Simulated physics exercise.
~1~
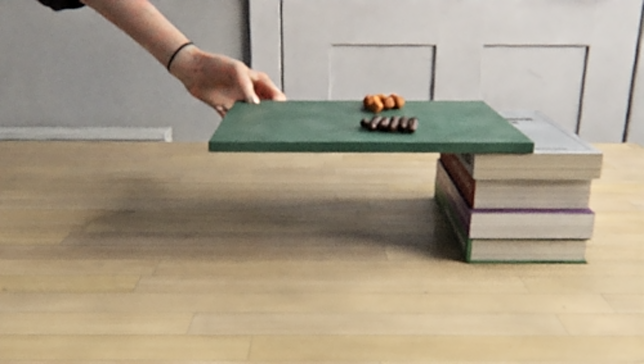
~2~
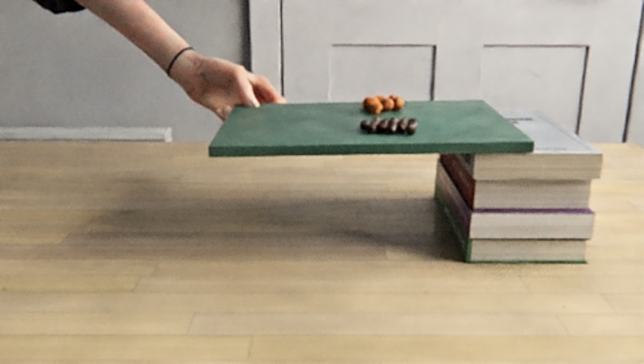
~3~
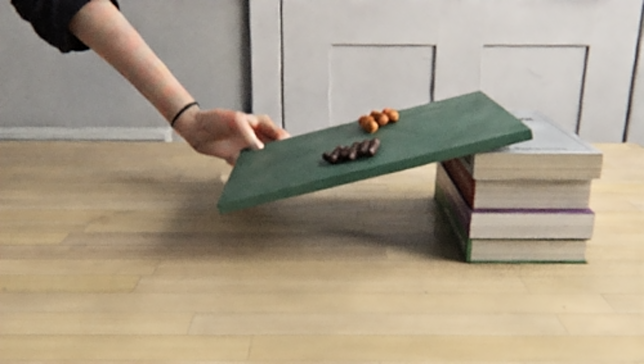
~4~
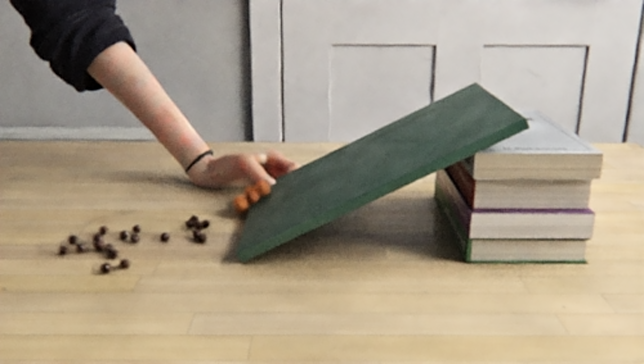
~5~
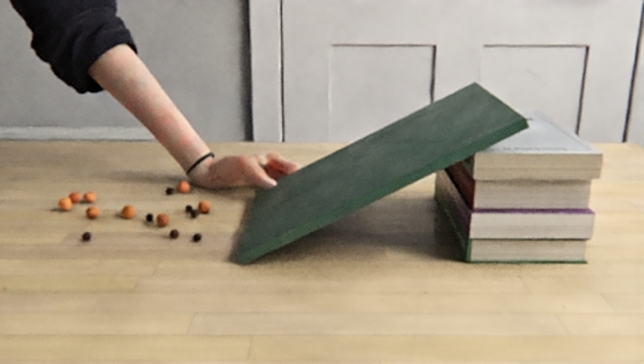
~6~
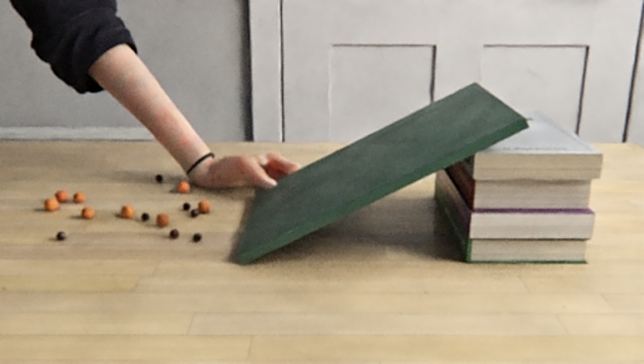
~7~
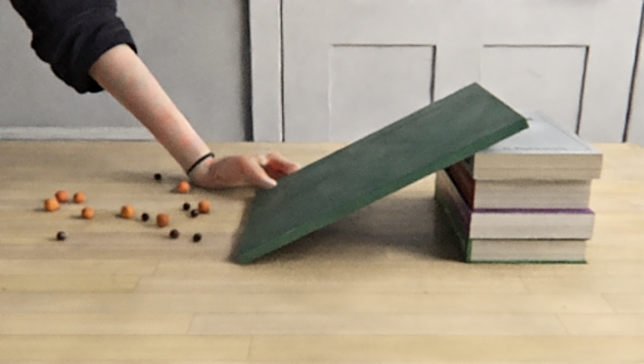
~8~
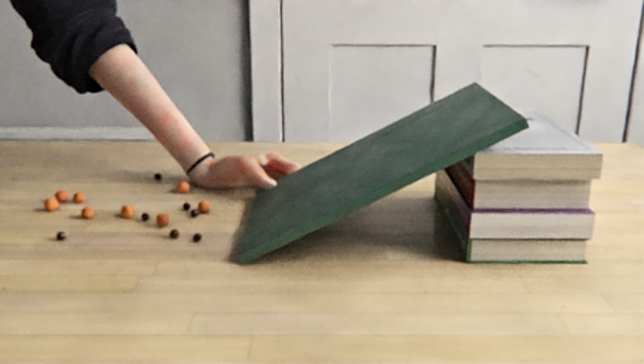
A hand lowers a green board's left end, and dark and orange balls scatter leftward.
